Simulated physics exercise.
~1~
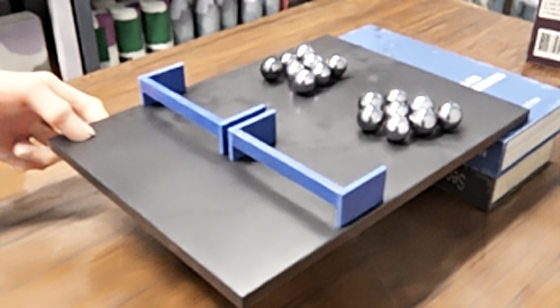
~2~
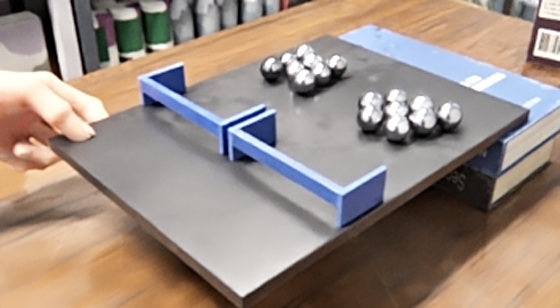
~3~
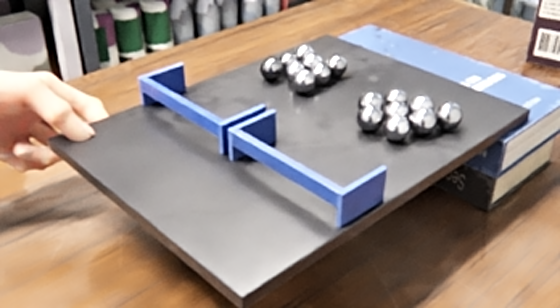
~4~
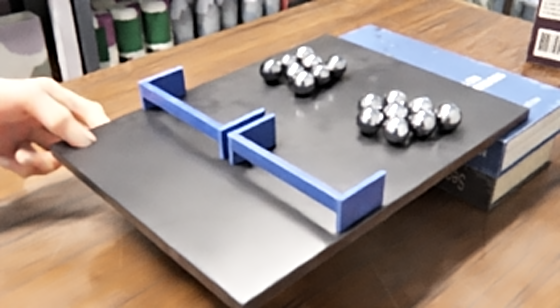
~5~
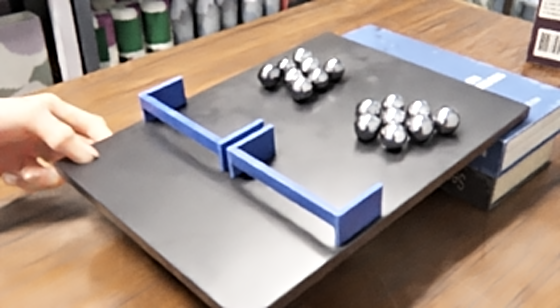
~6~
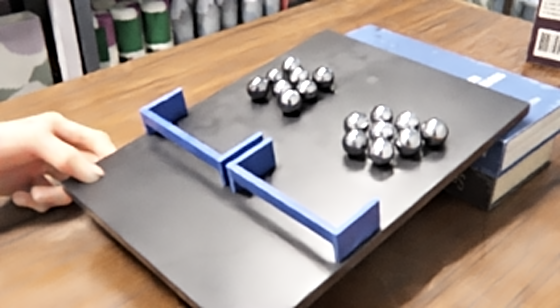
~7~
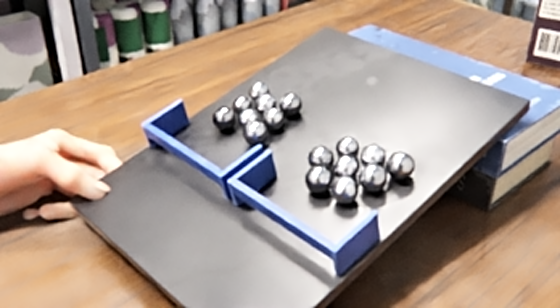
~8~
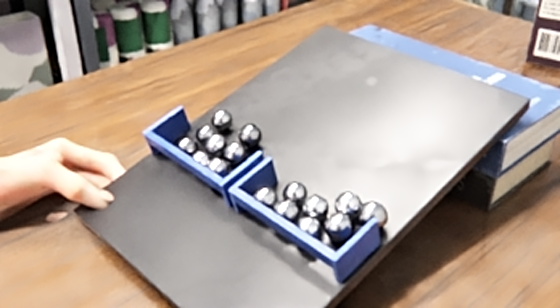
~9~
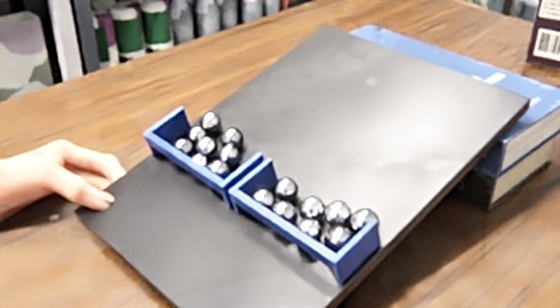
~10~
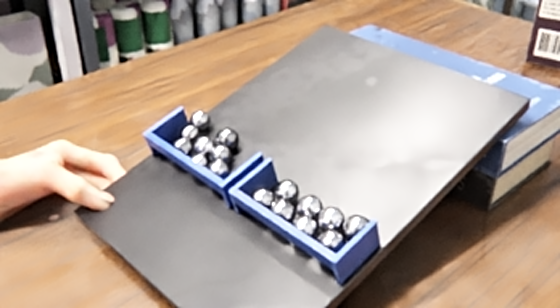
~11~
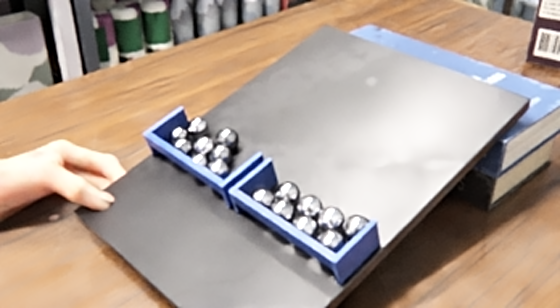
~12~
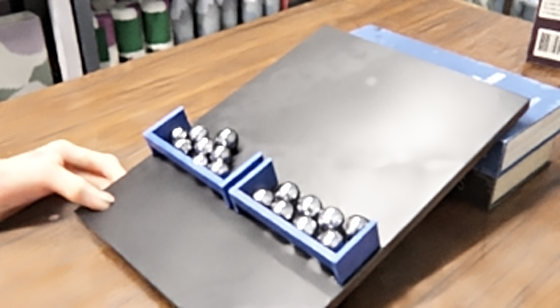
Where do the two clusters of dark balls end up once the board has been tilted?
Each cluster ends up held behind its own blue bar, the nearer one as well as the farther one, since neither can fit through underneath.
